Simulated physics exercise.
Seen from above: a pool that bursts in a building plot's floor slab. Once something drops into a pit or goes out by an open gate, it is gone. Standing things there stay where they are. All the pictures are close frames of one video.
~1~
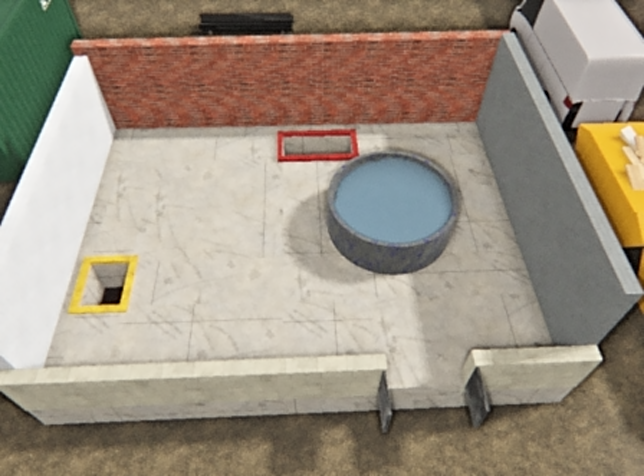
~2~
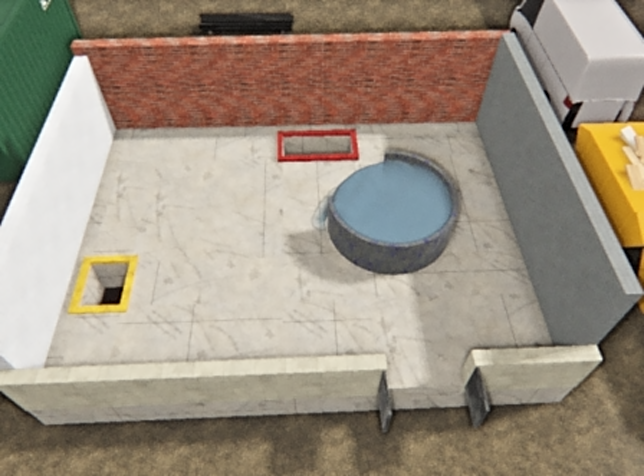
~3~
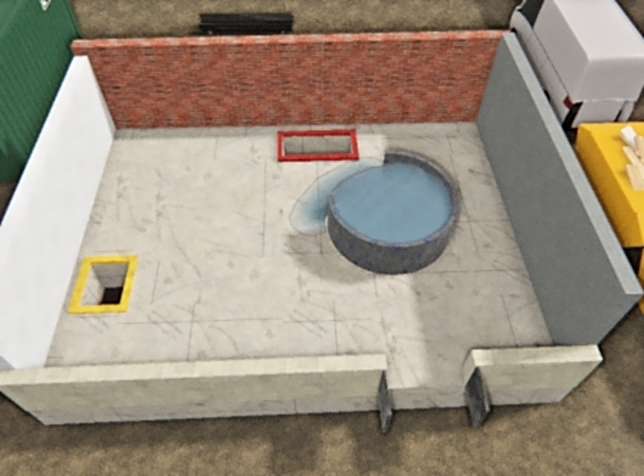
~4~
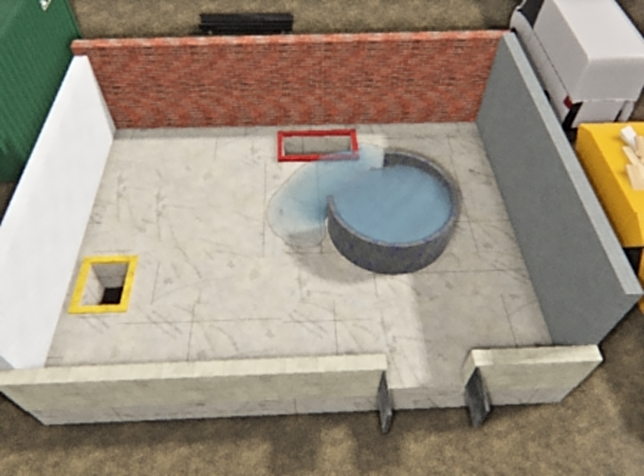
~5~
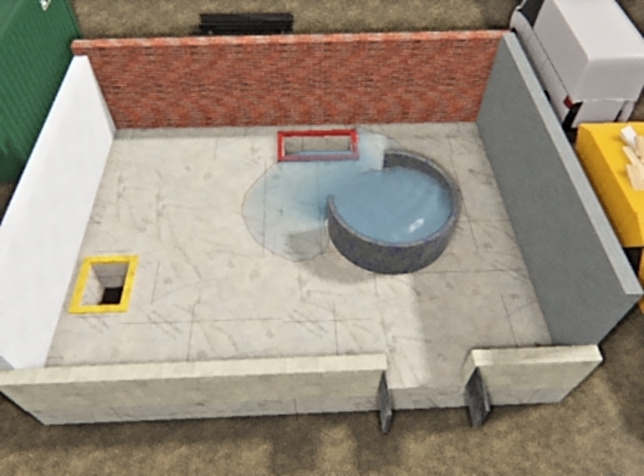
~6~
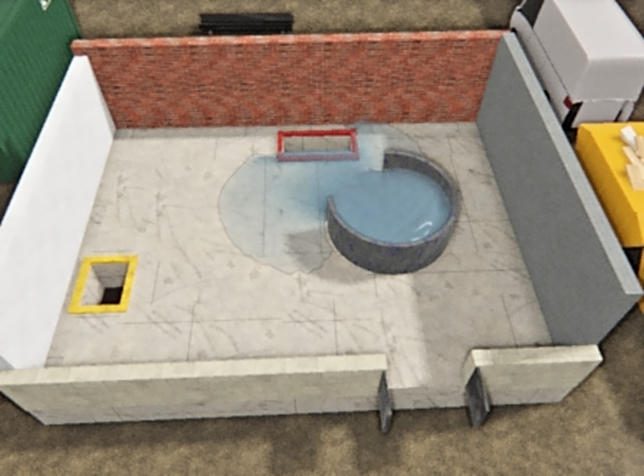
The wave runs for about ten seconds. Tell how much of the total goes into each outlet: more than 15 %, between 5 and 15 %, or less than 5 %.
Where it goes: The gate gets less than 5 %; the red pit gets more than 15 %; the yellow pit gets between 5 and 15 %.
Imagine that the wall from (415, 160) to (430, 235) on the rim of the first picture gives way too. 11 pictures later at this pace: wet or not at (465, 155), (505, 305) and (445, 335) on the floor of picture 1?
Point 1: Inundated; point 2: Inundated; point 3: Inundated.
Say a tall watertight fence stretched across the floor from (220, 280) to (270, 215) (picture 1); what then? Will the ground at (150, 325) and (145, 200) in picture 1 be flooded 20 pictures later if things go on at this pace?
Spared, then swamped.
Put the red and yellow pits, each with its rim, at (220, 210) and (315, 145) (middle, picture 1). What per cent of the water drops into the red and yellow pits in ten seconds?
The red pit takes around 4 percent, while the yellow pit takes around 30 percent.
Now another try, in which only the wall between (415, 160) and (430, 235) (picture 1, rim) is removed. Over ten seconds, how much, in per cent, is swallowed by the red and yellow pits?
In percent: Red 8, yellow 2.
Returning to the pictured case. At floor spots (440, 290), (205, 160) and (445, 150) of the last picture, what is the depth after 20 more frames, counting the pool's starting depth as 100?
Around 0, 6 and 2 %.
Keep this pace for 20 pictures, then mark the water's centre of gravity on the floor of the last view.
Centre of the water: Near (269, 185).
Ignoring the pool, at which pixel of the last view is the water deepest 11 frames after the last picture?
My finger goes to (123, 135).
A moment on, water covers 35 % of the floor; the gate 0 %, the red pit 10 %, the yellow pit 0 %.
Next, water covers 45 % of the floor; the gate 0 %, the red pit 18 %, the yellow pit 0 %.
Then, water covers 45 % of the floor; the gate 0 %, the red pit 23 %, the yellow pit 0 %.
Later, water covers 70 % of the floor; the gate 0 %, the red pit 25 %, the yellow pit 5 %.
In the end, water covers 95 % of the floor; the gate 0 %, the red pit 25 %, the yellow pit 7 %.
